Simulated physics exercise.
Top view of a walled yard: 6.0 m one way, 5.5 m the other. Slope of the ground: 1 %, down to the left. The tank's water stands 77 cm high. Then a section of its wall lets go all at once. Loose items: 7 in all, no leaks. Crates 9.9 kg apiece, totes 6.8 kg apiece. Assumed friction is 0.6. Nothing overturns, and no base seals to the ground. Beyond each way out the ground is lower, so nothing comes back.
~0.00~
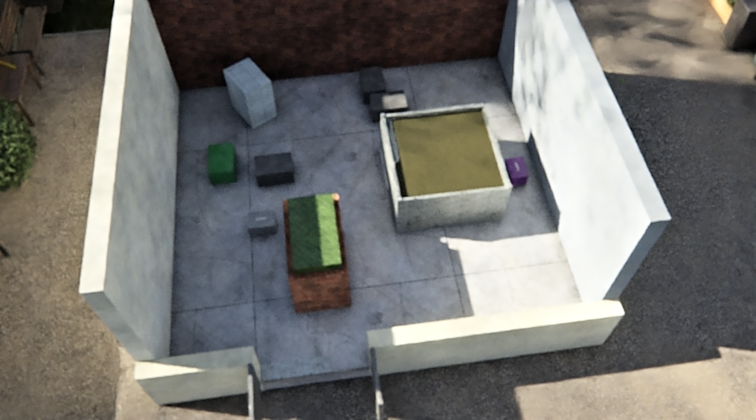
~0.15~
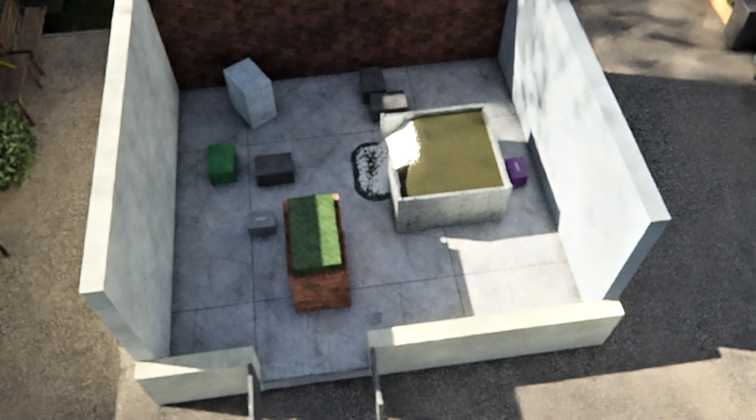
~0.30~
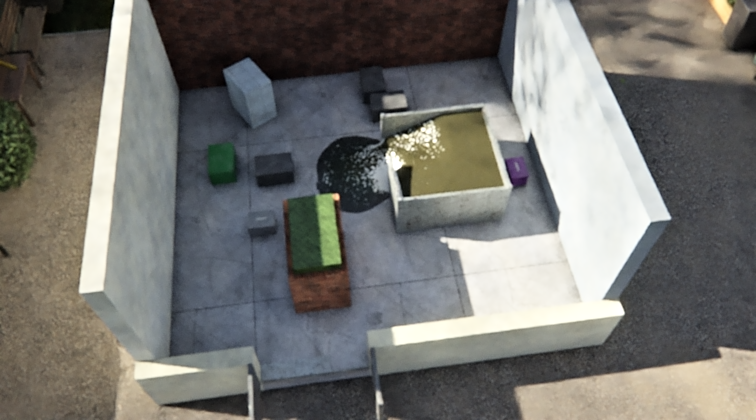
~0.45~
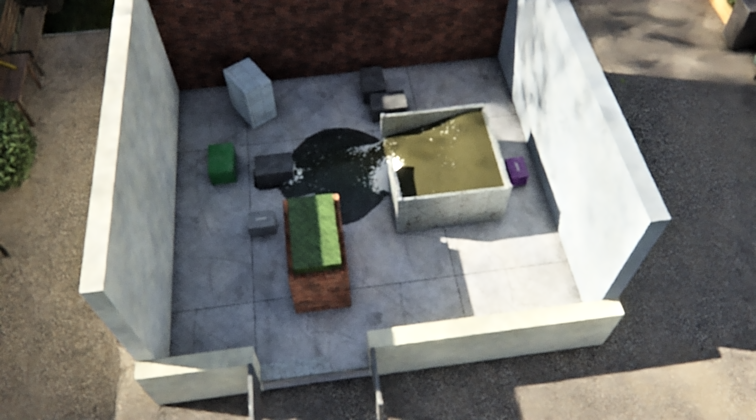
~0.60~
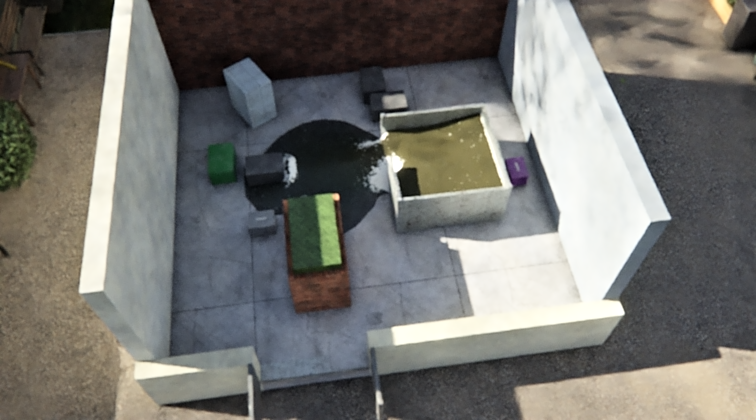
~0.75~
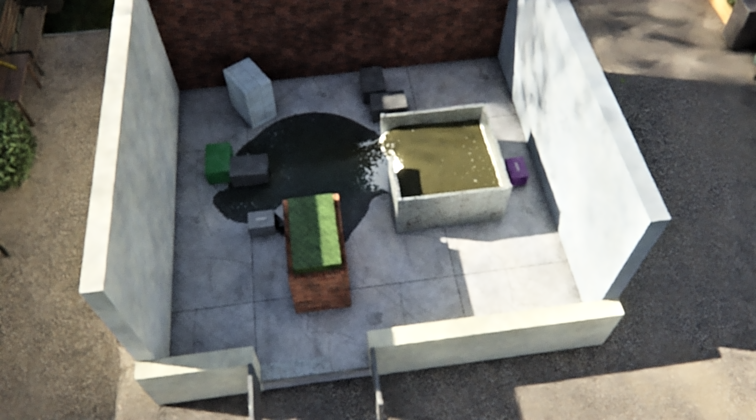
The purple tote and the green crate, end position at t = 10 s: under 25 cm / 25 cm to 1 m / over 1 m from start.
Outcome: Purple tote: Negligible shift, green crate: Large shift.
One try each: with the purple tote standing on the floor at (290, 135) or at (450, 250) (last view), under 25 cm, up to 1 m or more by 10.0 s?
Well, the first time it covers a big distance, and the second time it keeps still.
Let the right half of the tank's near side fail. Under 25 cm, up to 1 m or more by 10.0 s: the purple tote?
Result: Purple tote displaced far.
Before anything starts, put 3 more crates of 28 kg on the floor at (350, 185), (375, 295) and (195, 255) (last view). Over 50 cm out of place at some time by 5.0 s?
One by one: Beyond the mark, below the mark, beyond the mark.
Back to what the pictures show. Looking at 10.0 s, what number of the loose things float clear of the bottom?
Answer: 3.
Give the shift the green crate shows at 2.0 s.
Displacement near 60 cm.
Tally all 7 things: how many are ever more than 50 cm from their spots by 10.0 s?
By my count, 6.
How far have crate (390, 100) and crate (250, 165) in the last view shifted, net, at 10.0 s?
In the order you asked, that's 60 cm and then washed out.
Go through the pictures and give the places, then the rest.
In the first frame, the purple tote at (517, 167) rests on the ground; the green crate at (221, 158) rests on the ground; water covers 2.5 m2; 0 of 7 have shifted.
In the second frame, the purple tote at (517, 167), on the bottom; the green crate at (221, 158), on the bottom; water covers 3.1 m2; 0 of 7 have shifted.
In the third frame, the purple tote at (517, 167), on the bottom; the green crate at (221, 158) rests on the ground; 4.0 m2 under water; 0 of 7 have shifted.
In the fourth frame, the purple tote at (517, 167) rests on the ground; the green crate at (221, 158) rests on the ground; water covers 5.0 m2; 0 of 7 have shifted.
In the fifth frame, the purple tote at (517, 167), on the bottom; the green crate at (221, 158) rests on the ground; water covers 6.1 m2; 2 of 7 have shifted.
In the sixth frame, the purple tote at (517, 167) rests on the ground; the green crate at (218, 157), on the bottom, 5 cm from its start; water covers 7.4 m2; 2 of 7 have shifted.
After 2.0 s the purple tote is near (517, 167), 0.0 m from its start, aground; the green crate is near (181, 147), 0.6 m from its start, afloat; 0 of 7 are out; 3 afloat.
After 4.5 s the purple tote is near (517, 167), 0.0 m from its start, aground; the green crate is near (188, 172), 0.6 m from its start, afloat; 0 of 7 are out; 2 afloat.
After 7.0 s the purple tote is near (517, 167), 0.0 m from its start, aground; the green crate is near (194, 222), 1.3 m from its start, afloat; 1 of 7 are out; 2 afloat.
After 10.0 s the purple tote is near (517, 167), 0.0 m from its start, aground; the green crate is near (228, 292), 2.5 m from its start, afloat; 2 of 7 are out; 3 afloat.
